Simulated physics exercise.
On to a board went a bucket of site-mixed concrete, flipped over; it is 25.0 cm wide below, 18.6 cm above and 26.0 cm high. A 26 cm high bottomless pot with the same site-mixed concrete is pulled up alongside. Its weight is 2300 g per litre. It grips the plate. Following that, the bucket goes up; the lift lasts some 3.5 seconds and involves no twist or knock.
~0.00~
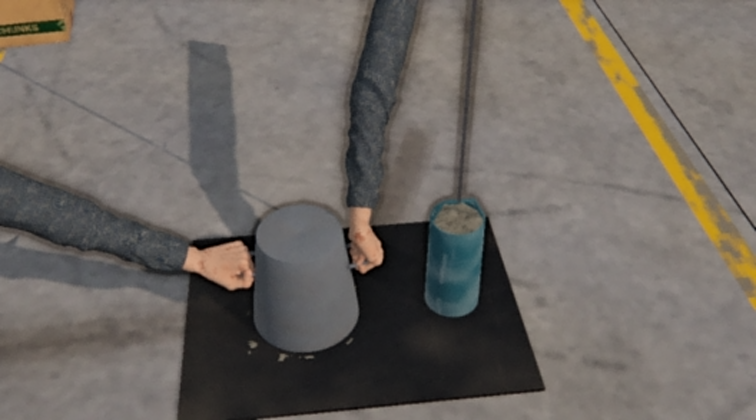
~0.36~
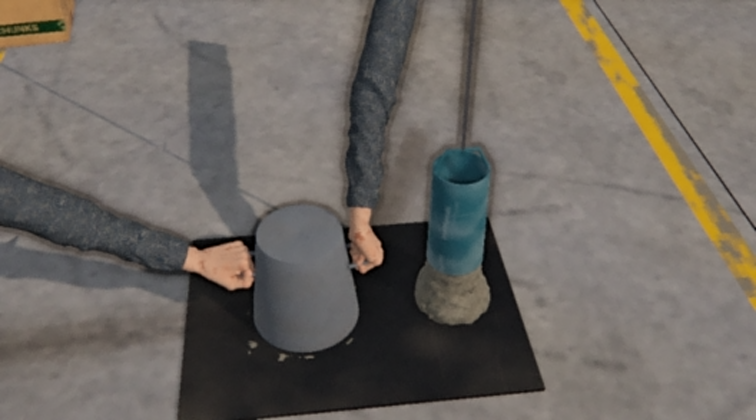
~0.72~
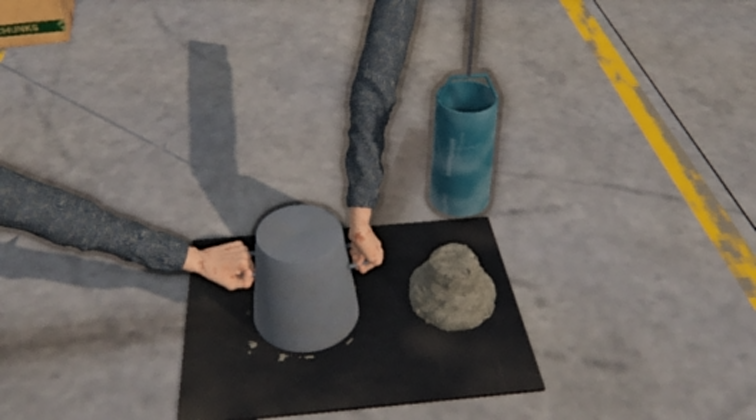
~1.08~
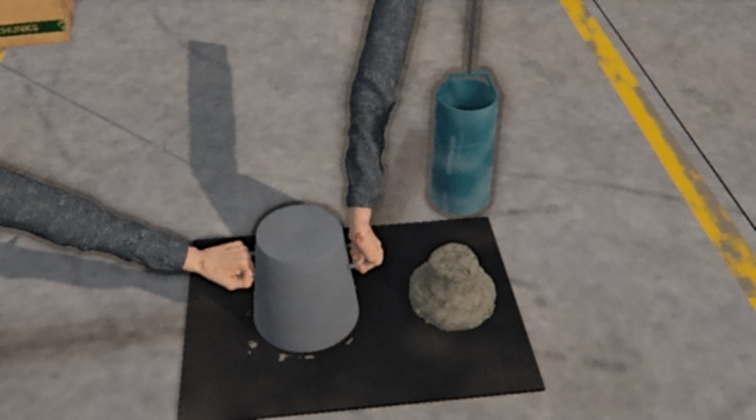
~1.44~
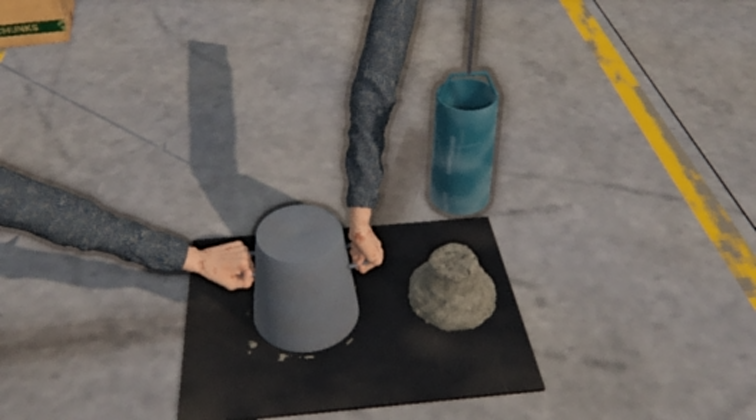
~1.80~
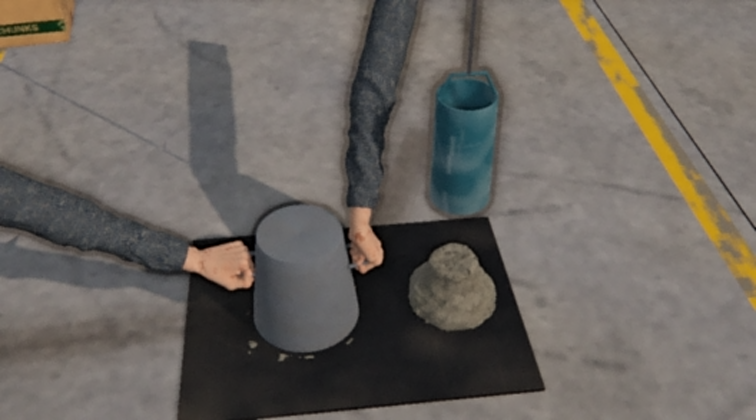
Hands resting beside an upturned grey bucket on a black board as a blue pot rises off wet concrete, leaving a mound.
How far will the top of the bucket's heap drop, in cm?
About 10 cm.
After 2.7 s, the bucket is up 6.3 cm; the site-mixed concrete has come down 5.0 cm to 21 cm and is 31 cm wide.
After 3.6 s, the bucket is up 17 cm; the site-mixed concrete has come down 9.4 cm to 17 cm and is 36 cm wide.
After 4.4 s, the bucket is up 26 cm; the site-mixed concrete has come down 9.5 cm to 16 cm and is 36 cm wide.
After 5.5 s, the bucket is clear; the site-mixed concrete has come down 9.7 cm to 16 cm and is 36 cm wide.
After 6.0 s, at rest, the bucket is clear; the site-mixed concrete has come down 9.7 cm to 16 cm and is 37 cm wide.
